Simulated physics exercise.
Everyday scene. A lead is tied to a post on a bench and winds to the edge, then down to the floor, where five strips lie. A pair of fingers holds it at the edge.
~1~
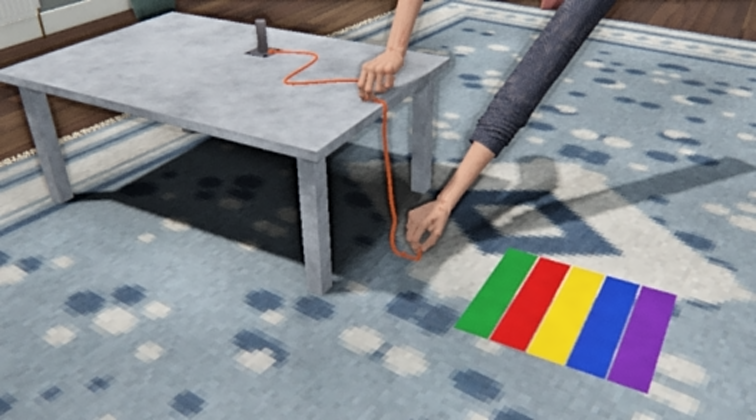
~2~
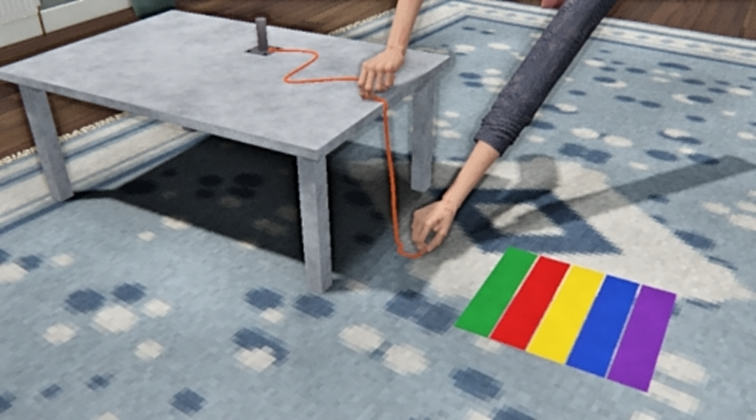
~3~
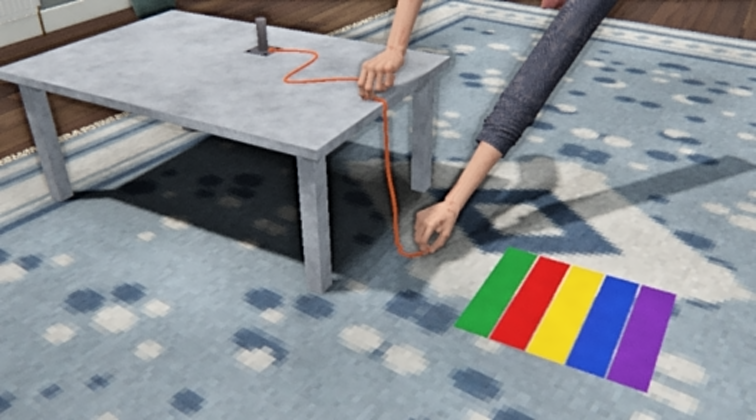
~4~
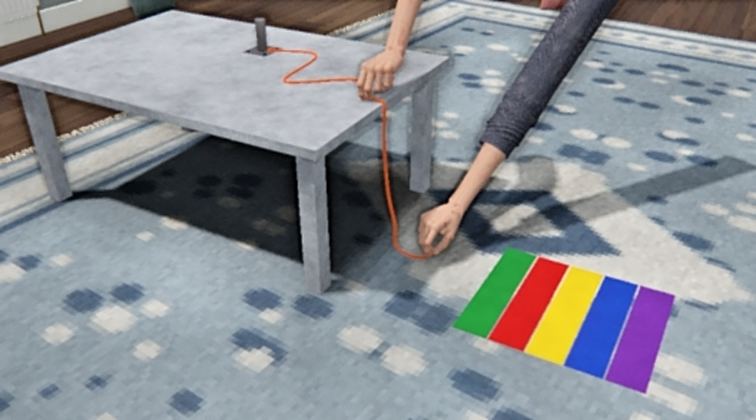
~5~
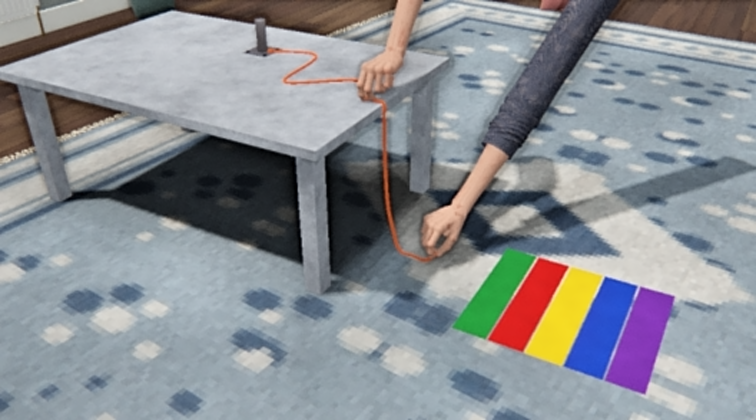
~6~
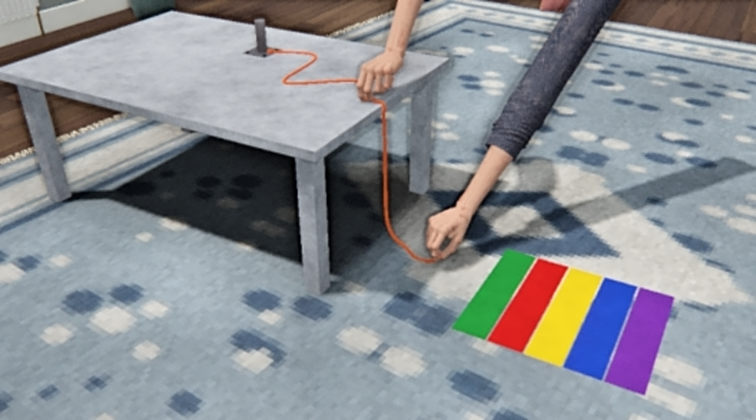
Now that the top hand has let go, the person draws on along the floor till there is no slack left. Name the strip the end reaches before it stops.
Purple.
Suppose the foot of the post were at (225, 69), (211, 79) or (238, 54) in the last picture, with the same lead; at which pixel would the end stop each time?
One per try, in order: (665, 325), (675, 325), (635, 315).
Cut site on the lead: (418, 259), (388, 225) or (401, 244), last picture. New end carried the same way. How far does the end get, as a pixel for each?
Respectively (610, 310), (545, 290) and (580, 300).
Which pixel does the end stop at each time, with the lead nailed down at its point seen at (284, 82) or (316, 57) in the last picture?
(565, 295), then (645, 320).
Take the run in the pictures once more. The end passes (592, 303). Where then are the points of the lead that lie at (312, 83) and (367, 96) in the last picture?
You'll find one close to (372, 92) and the other close to (413, 164).
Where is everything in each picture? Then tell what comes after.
In the first frame, end (420, 249); green (481, 317); red (517, 328); yellow (554, 341); blue (593, 354); purple (634, 367).
In the second frame, end (426, 250); lead through (304, 51) (296, 71) (331, 80) (366, 97) (390, 159) (396, 229).
In the third frame, end (428, 251).
In the fourth frame, end (432, 253); lead through (304, 52) (295, 72) (330, 80) (366, 98) (385, 159) (395, 230).
In the fifth frame, end (435, 254).
In the sixth frame, end (440, 257); lead through (303, 53) (295, 73) (330, 82) (365, 99) (385, 160) (391, 231).
Soon after, end near (593, 303); over blue.
After that, end near (630, 314); over purple.
At the stop, end near (654, 321); over purple. It halts on the purple strip.
